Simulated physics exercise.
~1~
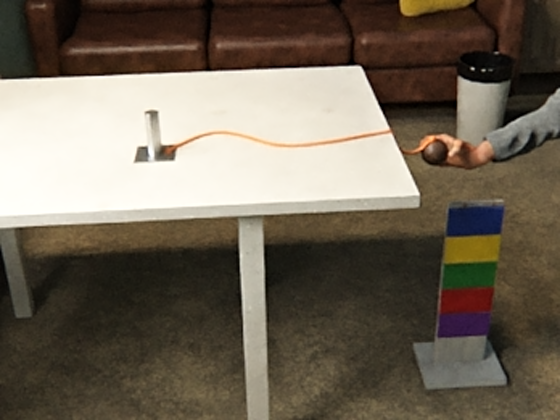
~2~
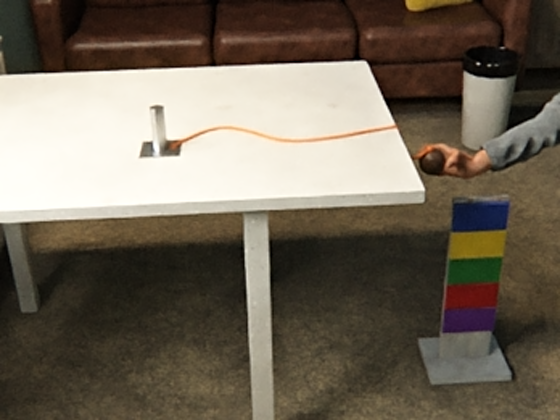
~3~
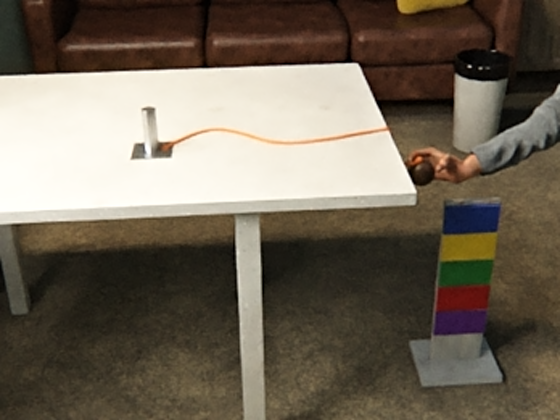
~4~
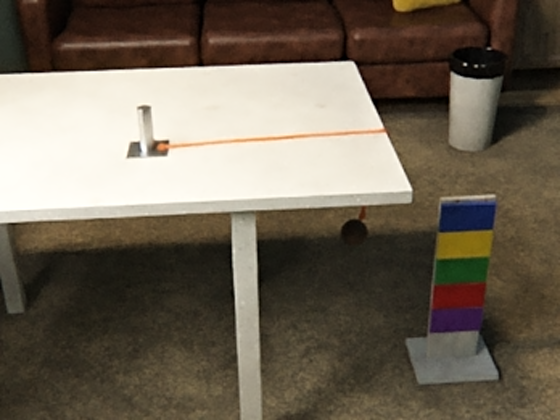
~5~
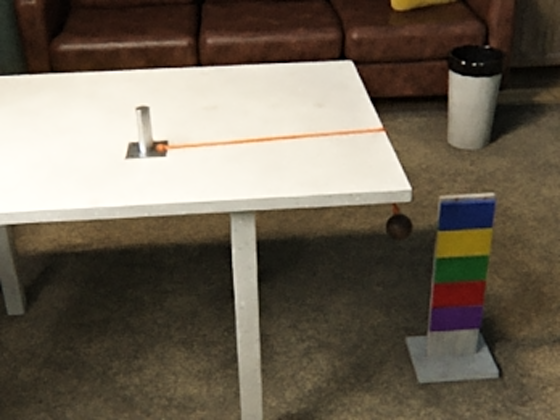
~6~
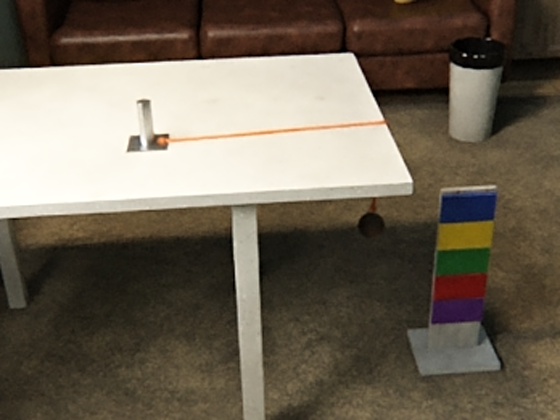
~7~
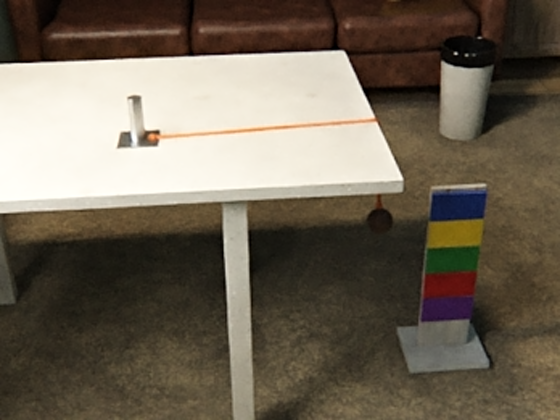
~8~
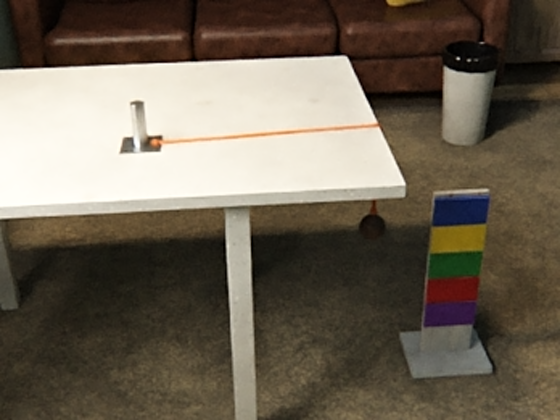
A hand lowered a brown ball on an orange cord past the edge of a white table and let go, and the ball swung back and forth in shrinking swings, ending up hanging level with the blue band on the striped board.
